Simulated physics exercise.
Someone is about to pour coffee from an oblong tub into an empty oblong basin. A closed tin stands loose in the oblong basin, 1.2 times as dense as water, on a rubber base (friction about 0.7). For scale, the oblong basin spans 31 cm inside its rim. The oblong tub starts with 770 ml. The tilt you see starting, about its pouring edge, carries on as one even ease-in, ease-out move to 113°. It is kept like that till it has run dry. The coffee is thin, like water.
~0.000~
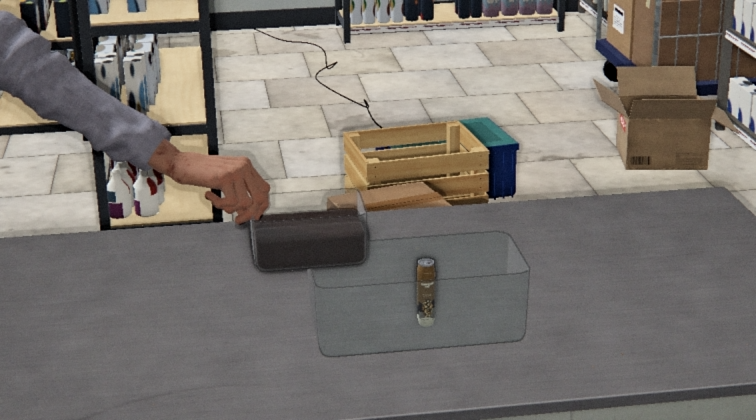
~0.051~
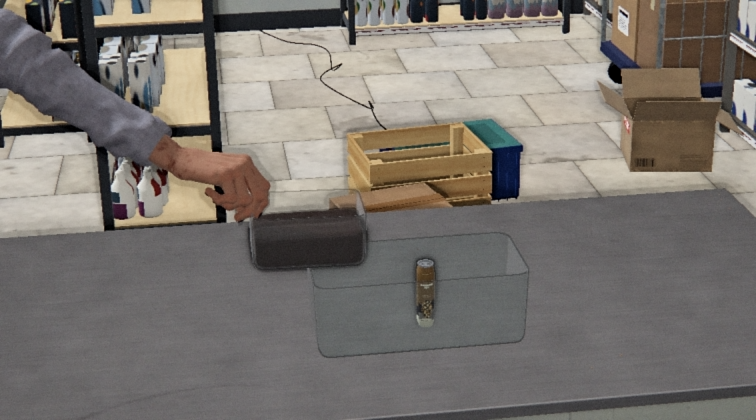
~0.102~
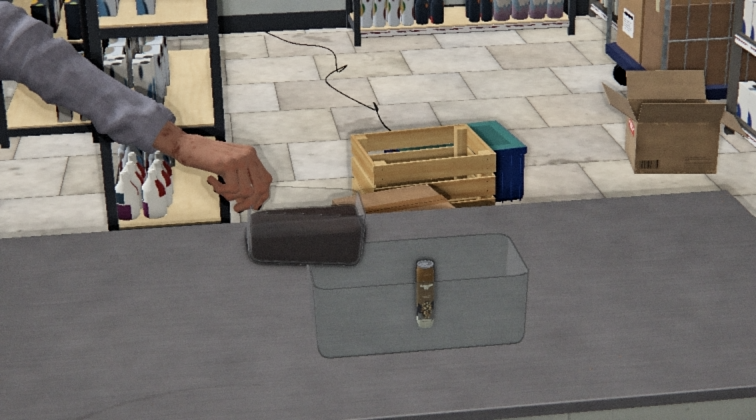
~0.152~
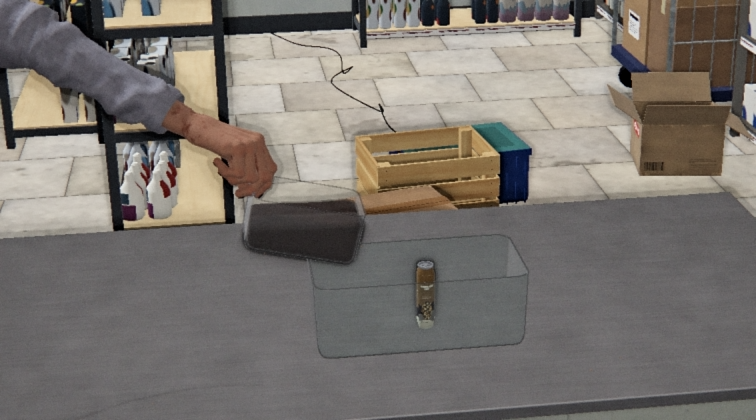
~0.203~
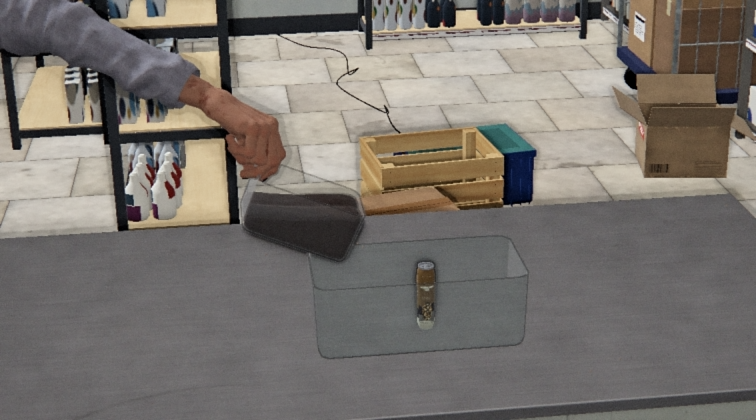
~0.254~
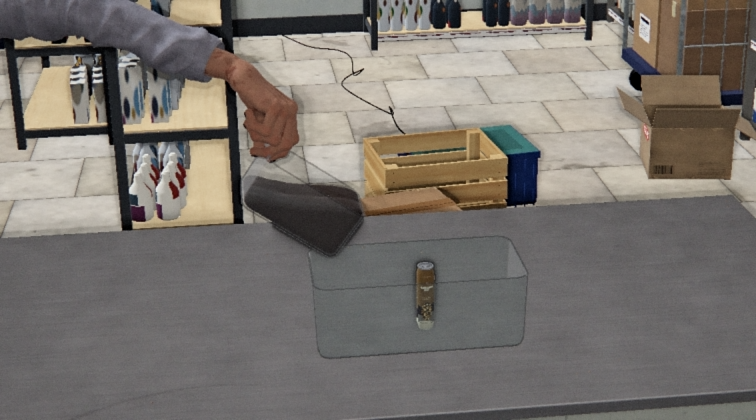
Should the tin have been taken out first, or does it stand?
The tin remains upright.
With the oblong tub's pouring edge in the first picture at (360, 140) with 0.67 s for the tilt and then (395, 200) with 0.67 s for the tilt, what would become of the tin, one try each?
First it goes over; then it keeps standing.
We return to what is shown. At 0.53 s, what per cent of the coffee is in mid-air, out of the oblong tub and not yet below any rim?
Some 56 per cent.
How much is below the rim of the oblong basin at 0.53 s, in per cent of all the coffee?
About 12 per cent.
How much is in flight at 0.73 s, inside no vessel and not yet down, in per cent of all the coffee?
Some 8 per cent.
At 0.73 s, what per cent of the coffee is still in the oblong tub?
Near 2 in a hundred.
Then, 0.53 s in, the tilt is 101° and 31 per cent is still to pour; the tin stands where it began.
Then, 0.73 s in, the tilt is 113° and 2 per cent is still to pour; the tin stands where it began.
Then, 0.94 s in, the tilt is 113° and 0 per cent is still to pour; the tin stands where it began.
Then, 1.17 s in, the tilt is 113° and 0 per cent is still to pour; the tin stands where it began.
Finally, the tin stands where it began.
